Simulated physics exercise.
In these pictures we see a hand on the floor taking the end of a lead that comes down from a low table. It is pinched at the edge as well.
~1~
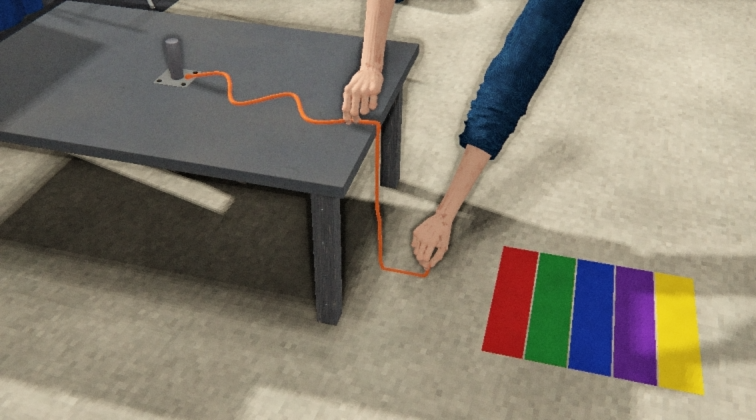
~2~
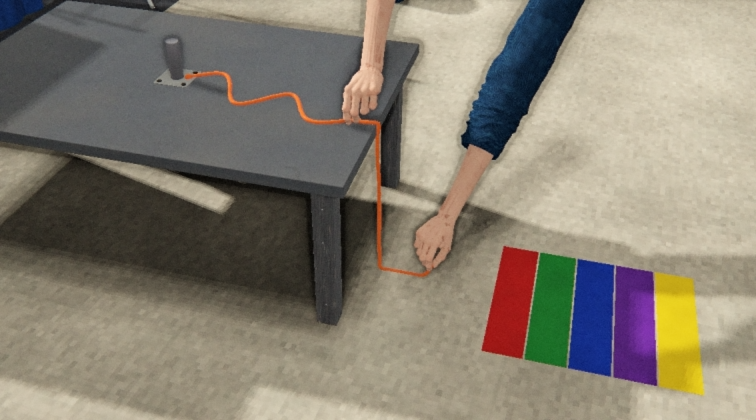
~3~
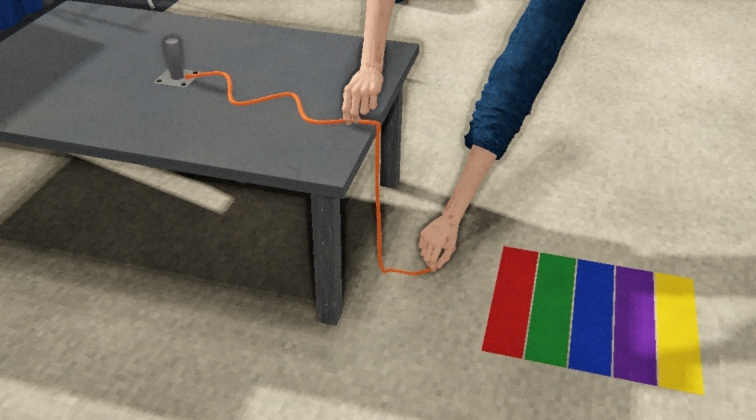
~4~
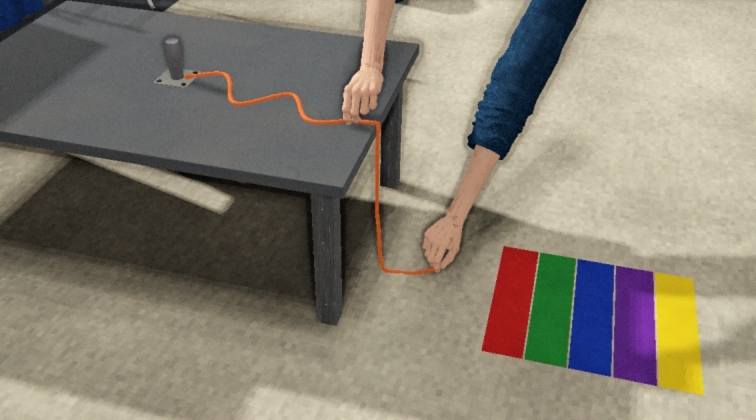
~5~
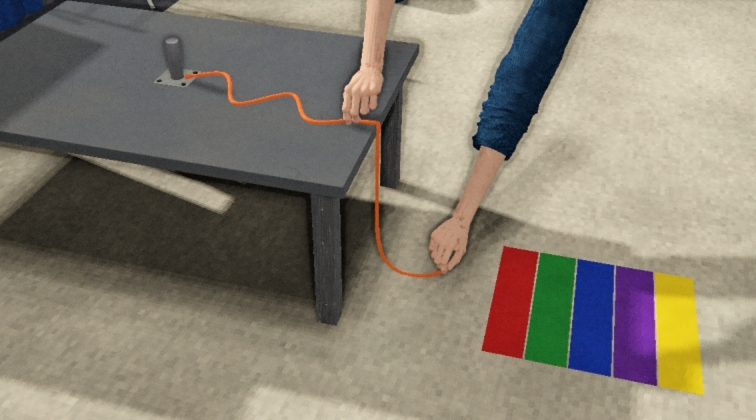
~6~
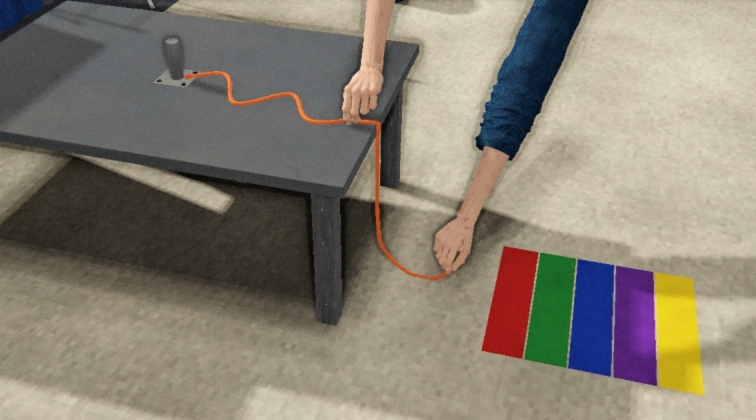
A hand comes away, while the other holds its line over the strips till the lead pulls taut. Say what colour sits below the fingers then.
It is purple.
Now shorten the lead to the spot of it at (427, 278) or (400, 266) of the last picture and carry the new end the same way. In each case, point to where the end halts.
In that order: (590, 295) and (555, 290).
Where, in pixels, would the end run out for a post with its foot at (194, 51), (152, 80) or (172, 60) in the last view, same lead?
Pixels, try by try: About (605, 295), (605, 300), (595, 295).
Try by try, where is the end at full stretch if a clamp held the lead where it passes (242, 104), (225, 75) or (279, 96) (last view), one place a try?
(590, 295), (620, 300), (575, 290).
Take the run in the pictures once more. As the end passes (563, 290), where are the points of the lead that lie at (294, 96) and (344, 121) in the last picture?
They end up close to (333, 111) and (388, 159).
Early on, end near (564, 290); over green.
Midway, end near (607, 298); over blue.
At the end of the slack, end near (633, 303); over purple. It halts on the purple strip.
